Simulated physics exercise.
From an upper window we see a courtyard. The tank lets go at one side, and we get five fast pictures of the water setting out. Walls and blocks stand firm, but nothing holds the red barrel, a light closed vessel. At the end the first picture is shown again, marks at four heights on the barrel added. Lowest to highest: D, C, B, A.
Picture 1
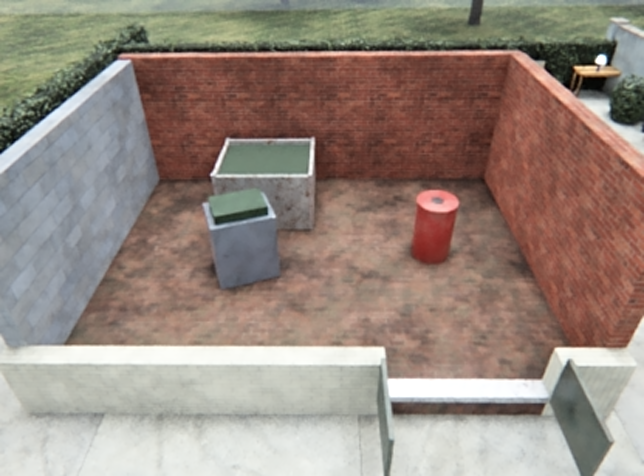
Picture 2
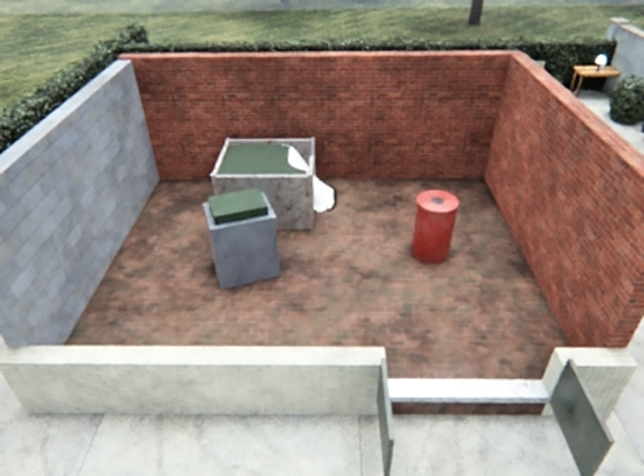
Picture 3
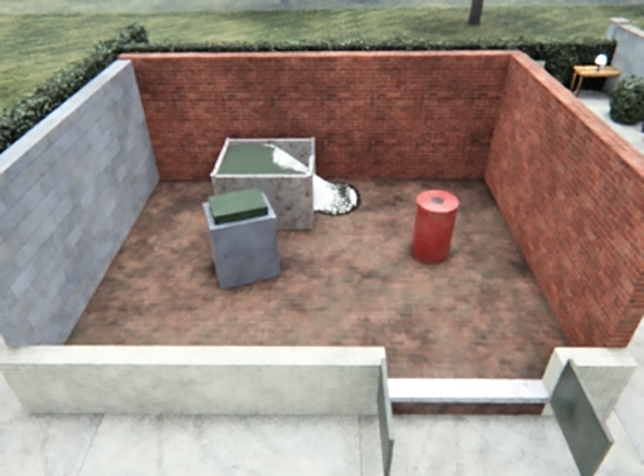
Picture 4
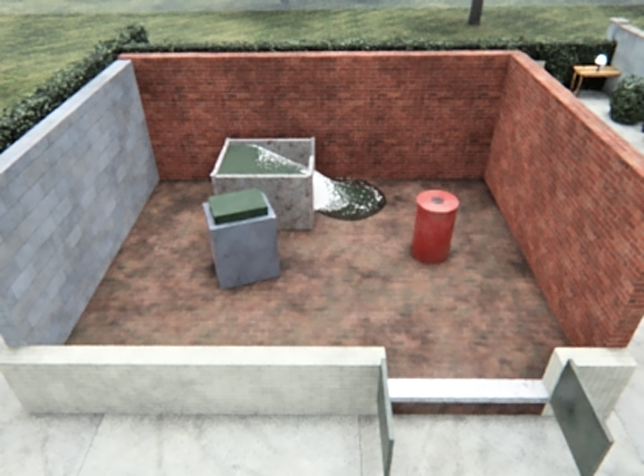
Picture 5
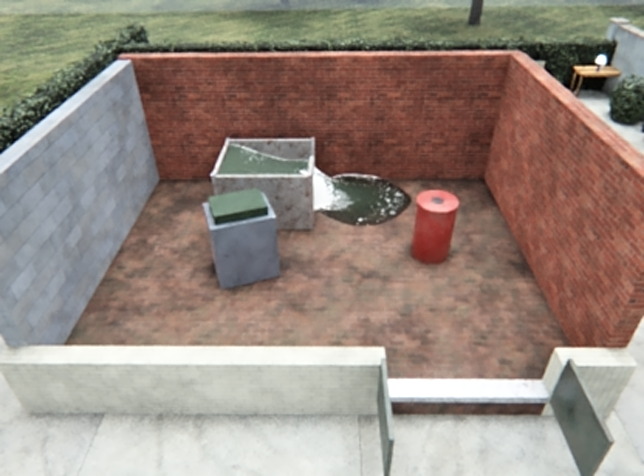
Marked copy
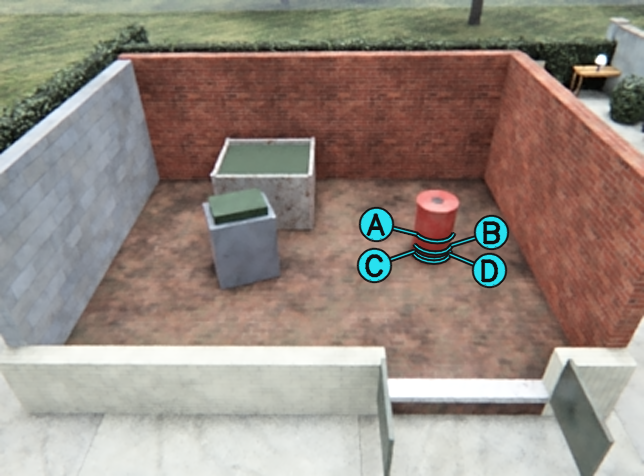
Water pours from the right side of a pale, open-topped tank near the back of a walled courtyard, seen from a high window. A grey box with a green top stands in front of the tank, a red barrel to the right, between brick walls and a grey left wall, with an open gate at lower right. The dark, foam-flecked puddle spreads rightward across the paving towards the barrel, while the view stays still.
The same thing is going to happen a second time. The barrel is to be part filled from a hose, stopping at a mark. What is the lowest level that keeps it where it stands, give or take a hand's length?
That is level C.
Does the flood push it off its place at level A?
No, not at all.
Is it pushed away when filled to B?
No, that is safe.
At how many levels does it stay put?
Three of them.
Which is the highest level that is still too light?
It is D.
In cyan, A at (437, 241); B at (435, 253); C at (434, 259); D at (433, 262); from the bottom up D, C, B, A.
With A, it does not move.
With B, it does not move.
With C, it does not move.
With D, it is pushed about its own width away.
